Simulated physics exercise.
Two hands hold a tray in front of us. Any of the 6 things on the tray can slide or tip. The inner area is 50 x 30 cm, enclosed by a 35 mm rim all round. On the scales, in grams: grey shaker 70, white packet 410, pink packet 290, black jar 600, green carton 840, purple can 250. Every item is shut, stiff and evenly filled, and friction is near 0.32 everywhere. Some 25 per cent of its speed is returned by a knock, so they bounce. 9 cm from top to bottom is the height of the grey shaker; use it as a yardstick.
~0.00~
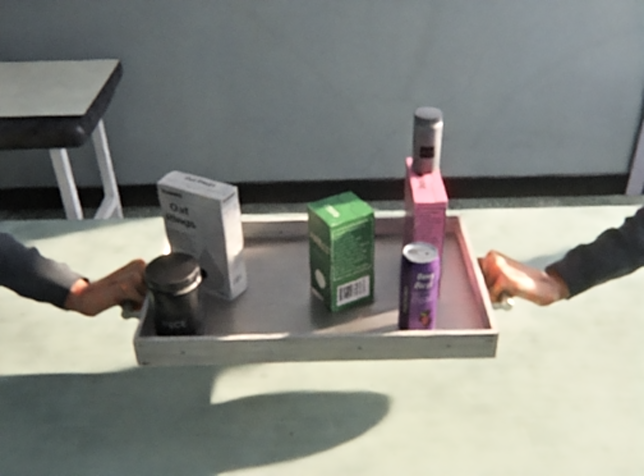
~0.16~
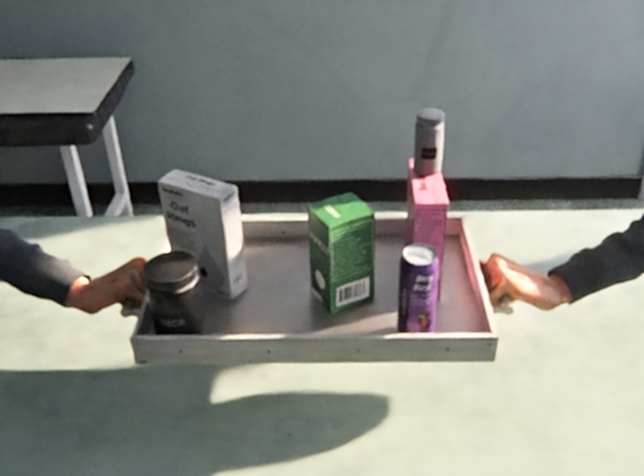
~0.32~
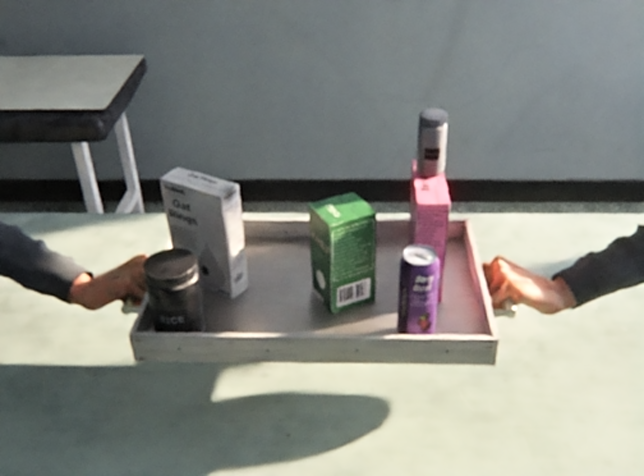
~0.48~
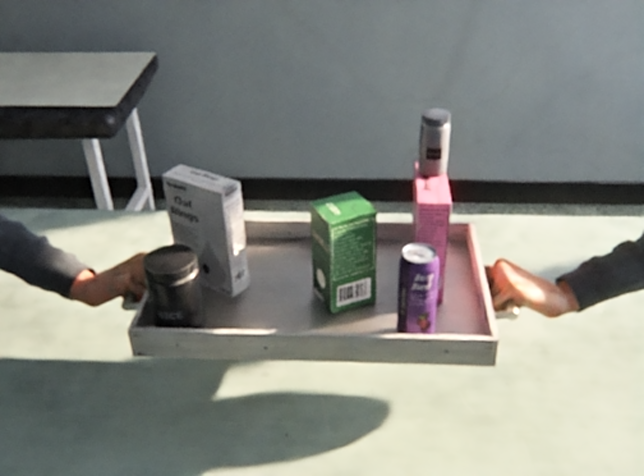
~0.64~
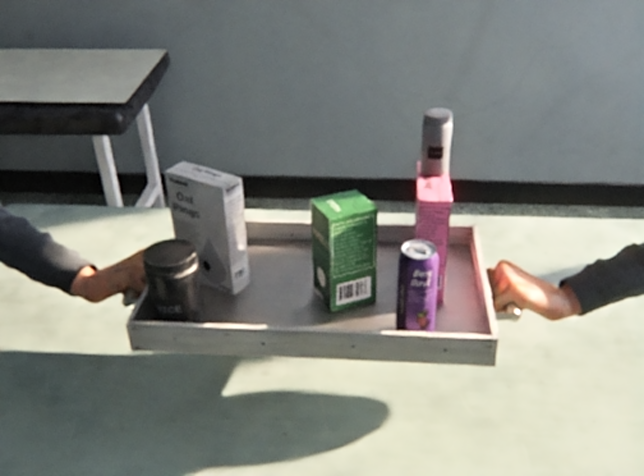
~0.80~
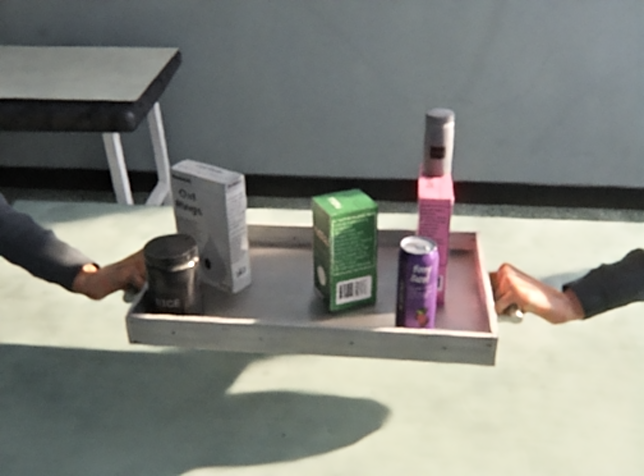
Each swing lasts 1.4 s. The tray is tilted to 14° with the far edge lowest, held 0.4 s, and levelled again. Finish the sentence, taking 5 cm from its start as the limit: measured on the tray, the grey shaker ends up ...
The grey shaker ends up near its start.
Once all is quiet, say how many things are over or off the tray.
It comes to 0.
After 1.10 s, tray at 12°, far edge down.
After 2.10 s, tray at 13°, far edge down.
After 2.60 s, tray at 7°, far edge down.
After 3.00 s, tray at 1°, far edge down.
At rest (3.8 s), all 6 in place, give or take 5 cm. Seen from the same camera at the end, grey shaker near (439, 143).
